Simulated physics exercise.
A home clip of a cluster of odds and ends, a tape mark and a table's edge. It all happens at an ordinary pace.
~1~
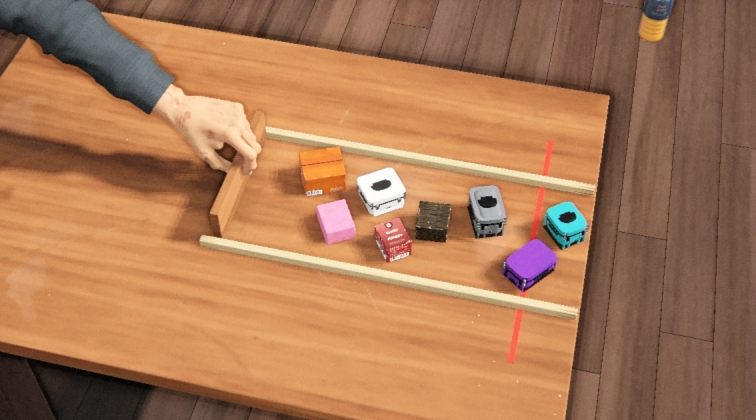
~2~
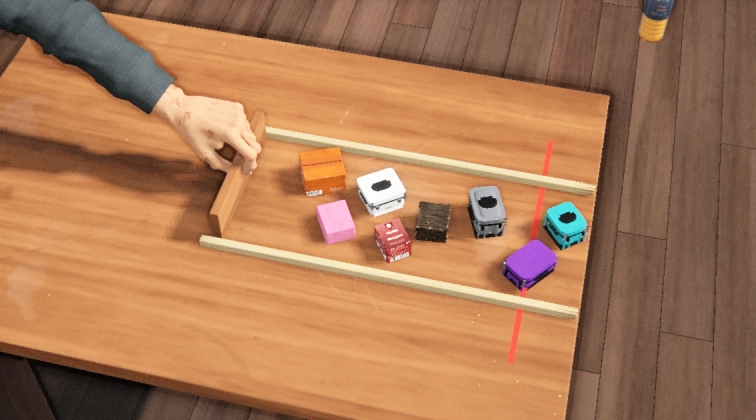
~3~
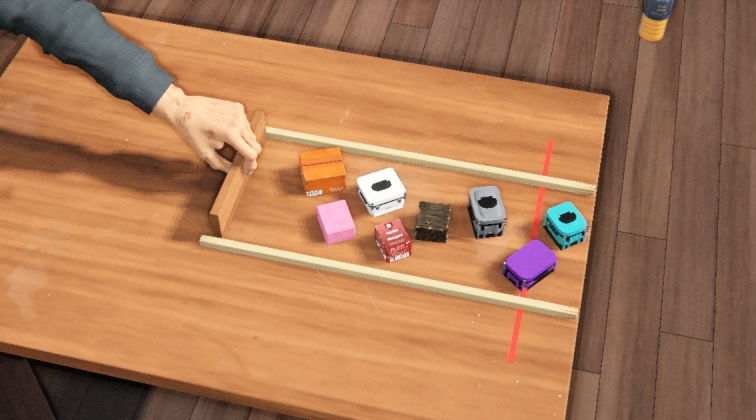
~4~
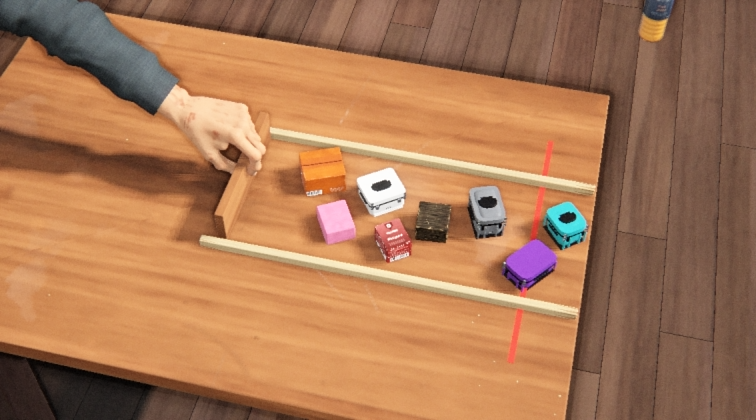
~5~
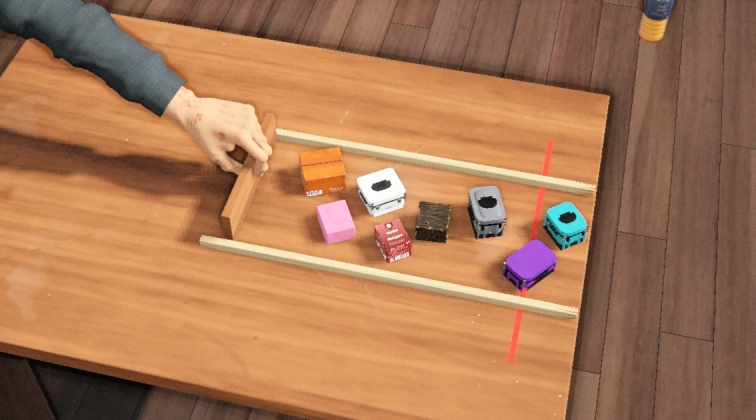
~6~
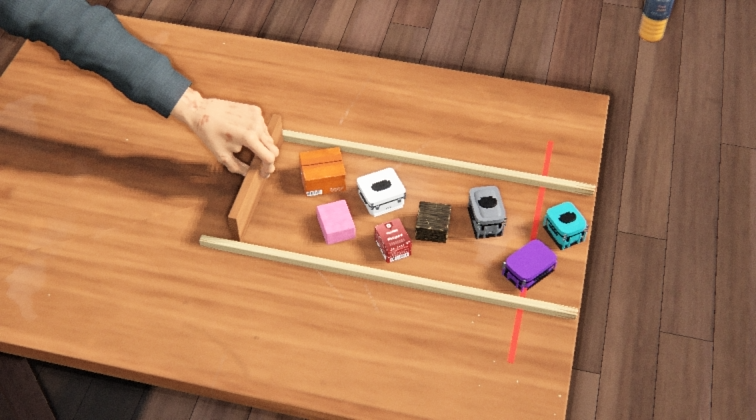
A hand slides a wooden board slightly right toward small boxes, which stay still.
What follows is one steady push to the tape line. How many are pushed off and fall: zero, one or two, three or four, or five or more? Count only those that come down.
The number that fall off is three or four.
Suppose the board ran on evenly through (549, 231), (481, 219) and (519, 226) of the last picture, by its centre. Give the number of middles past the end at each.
The counts: 6, 1 and 3.
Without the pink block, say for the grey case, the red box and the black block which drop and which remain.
The grey case falls, the red box is kept, the black block does not fall.
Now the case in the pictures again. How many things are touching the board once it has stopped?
The number is 2.
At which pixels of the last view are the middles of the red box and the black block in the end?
About (570, 291), and the other about (584, 258).
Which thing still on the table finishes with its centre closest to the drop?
That is the black block.
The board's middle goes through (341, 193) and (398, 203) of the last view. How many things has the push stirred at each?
The counts are 4 and 6.
A little later, none off yet; turquoise case at rest near (565, 226); purple case at rest near (530, 266); grey case at rest near (490, 213).
When it is over, the number that fall off is three or four; down, white case, grey case, purple case and turquoise case.
